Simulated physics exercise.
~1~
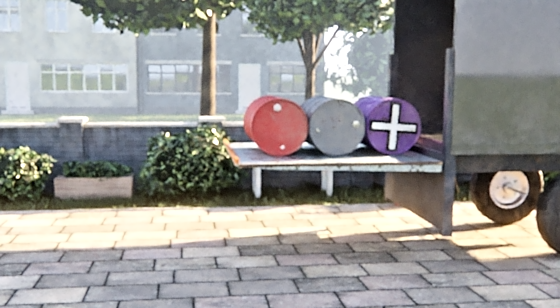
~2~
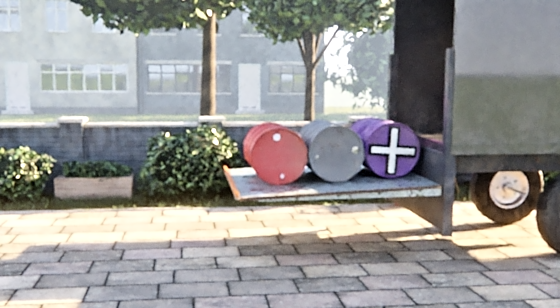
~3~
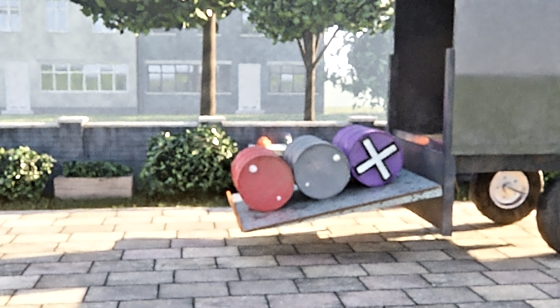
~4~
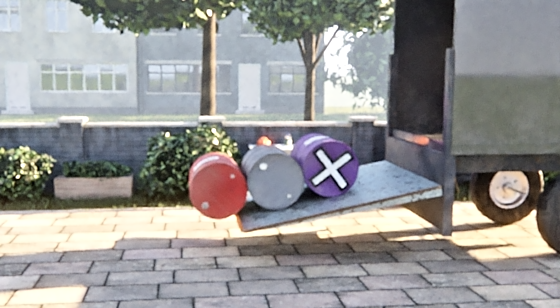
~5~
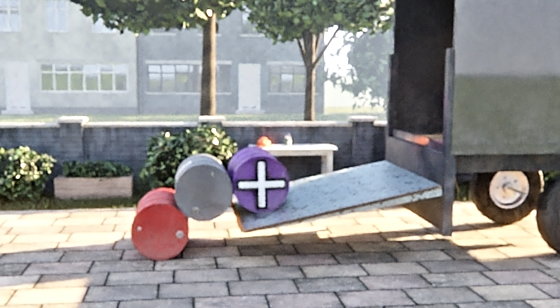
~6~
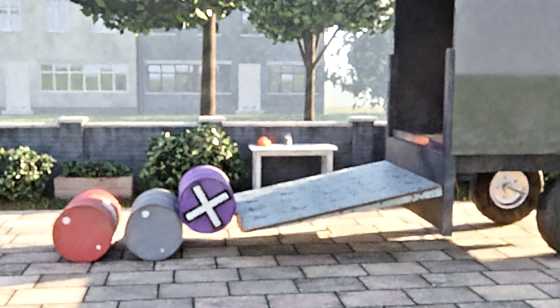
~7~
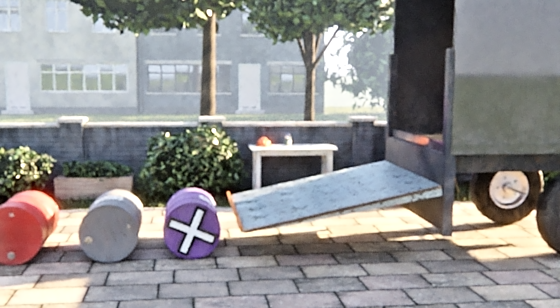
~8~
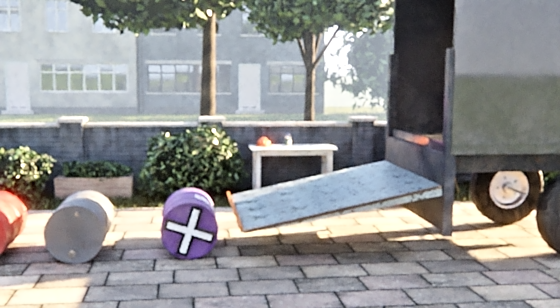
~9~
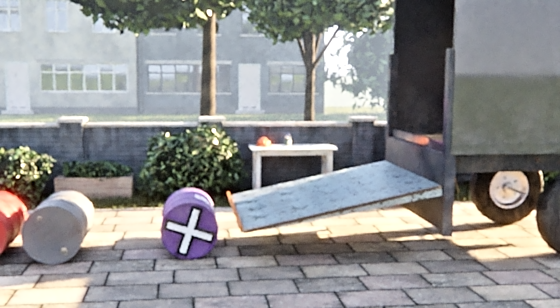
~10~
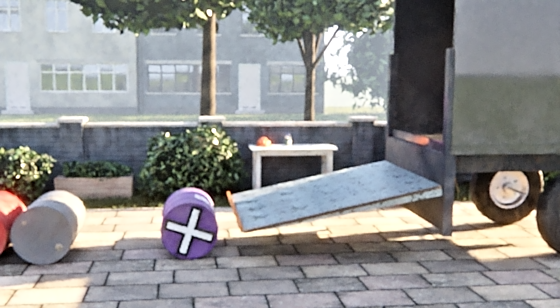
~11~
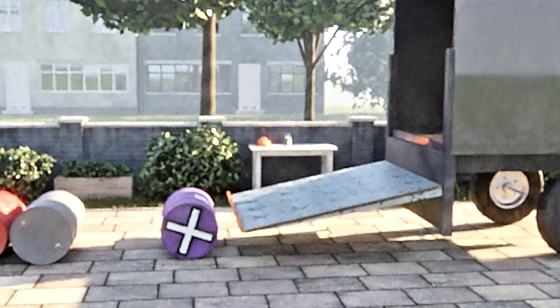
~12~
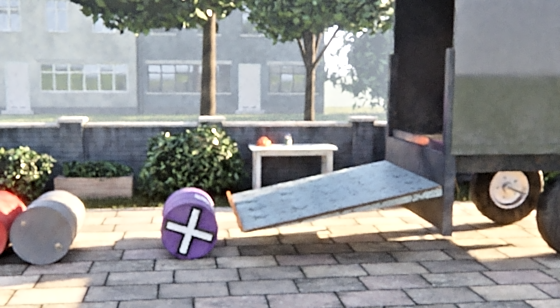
A tail-lift plate behind a truck sank and tilted with red, gray and purple drums on it, and they rolled left off its lower edge one after another, ending up on the paving with the purple one, marked with a white cross, nearest the plate.
